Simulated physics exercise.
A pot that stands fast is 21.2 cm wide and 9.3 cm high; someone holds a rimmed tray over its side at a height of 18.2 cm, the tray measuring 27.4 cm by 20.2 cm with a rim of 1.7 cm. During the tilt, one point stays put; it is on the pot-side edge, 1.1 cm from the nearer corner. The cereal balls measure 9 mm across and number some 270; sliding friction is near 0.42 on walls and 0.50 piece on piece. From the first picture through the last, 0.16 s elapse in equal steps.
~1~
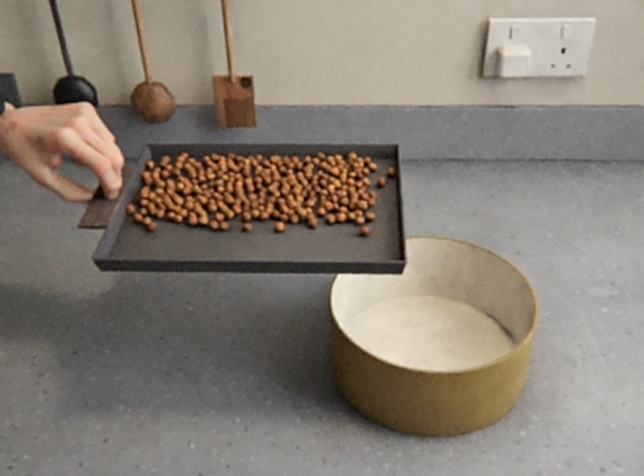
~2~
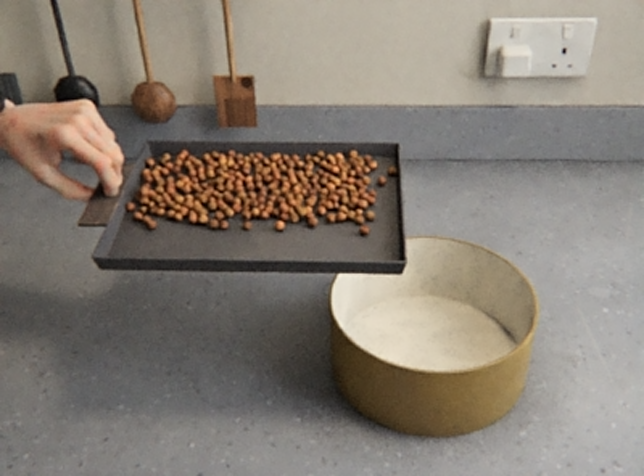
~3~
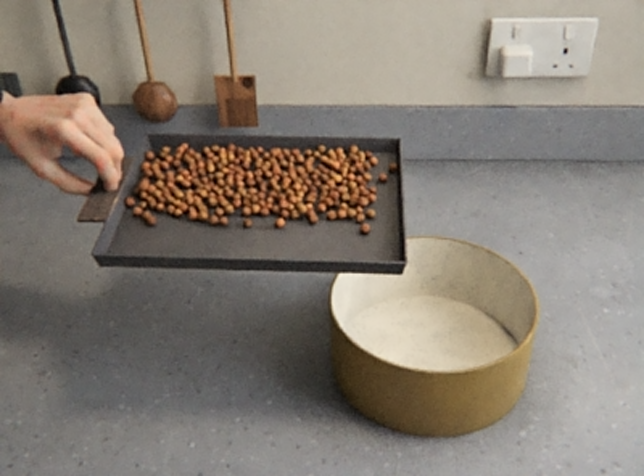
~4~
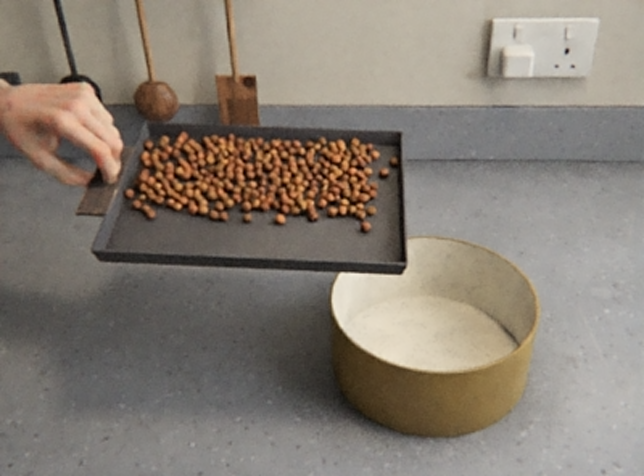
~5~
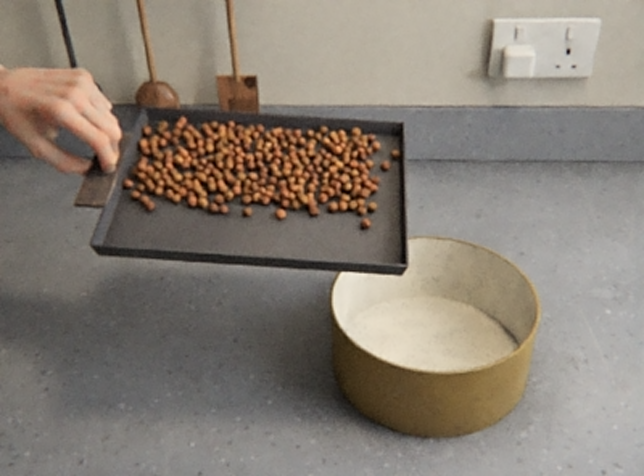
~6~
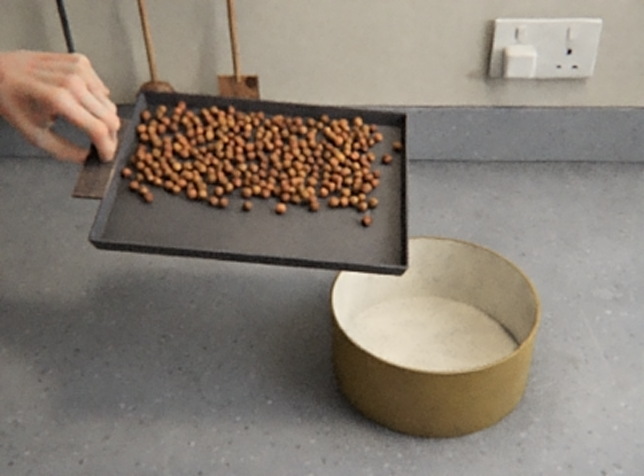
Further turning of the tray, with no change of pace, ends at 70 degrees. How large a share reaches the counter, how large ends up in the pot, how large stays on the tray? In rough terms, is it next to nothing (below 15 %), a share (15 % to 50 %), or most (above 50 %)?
Roughly: Counter: Most, pot: Next to nothing, tray: A share.
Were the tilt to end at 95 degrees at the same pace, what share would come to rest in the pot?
Then about 10 per cent.
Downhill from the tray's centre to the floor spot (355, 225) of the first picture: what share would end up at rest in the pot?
The share would be about 45 percent.
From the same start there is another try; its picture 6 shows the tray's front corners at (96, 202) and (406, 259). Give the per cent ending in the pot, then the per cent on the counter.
That works out as pot 40 and counter 10.
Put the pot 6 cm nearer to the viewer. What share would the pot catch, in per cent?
35 per cent.
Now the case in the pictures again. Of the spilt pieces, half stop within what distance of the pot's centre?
Roughly 22 cm.
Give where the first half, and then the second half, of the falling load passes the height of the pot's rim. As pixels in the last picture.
Early: About (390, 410); late: About (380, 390).
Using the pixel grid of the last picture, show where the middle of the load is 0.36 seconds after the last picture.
Roughly pixel (307, 210).
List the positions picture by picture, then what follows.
The first picture shows tray tilt 0 degrees, front corners at (97, 256) and (402, 259); middle of the pieces at (259, 187); pot at (432, 297).
The second picture shows tray tilt 1 degrees, front corners at (97, 255) and (402, 259); middle of the pieces at (259, 186).
The third picture shows tray tilt 2 degrees, front corners at (97, 252) and (402, 260); middle of the pieces at (259, 181).
The fourth picture shows tray tilt 5 degrees, front corners at (96, 247) and (403, 261), lowest corner right front; middle of the pieces at (259, 174).
The fifth picture shows tray tilt 10 degrees, front corners at (95, 242) and (404, 262), lowest corner right front; middle of the pieces at (259, 165).
The sixth picture shows tray tilt 14 degrees, front corners at (94, 236) and (404, 264), lowest corner right front; middle of the pieces at (260, 155); pot at (434, 297).
Then, 0.22 s after the last picture, tilt 43 degrees; the tray holds 100 %, the pot 0 %.
Then, 0.36 s after the last picture, tilt 62 degrees; the tray holds 100 %, the pot 0 %.
Then, 0.63 s after the last picture, tilt 70 degrees; the tray holds 40 %, the pot 0 %.
In the end, counter 65 %, pot 5 %, tray 35 %.
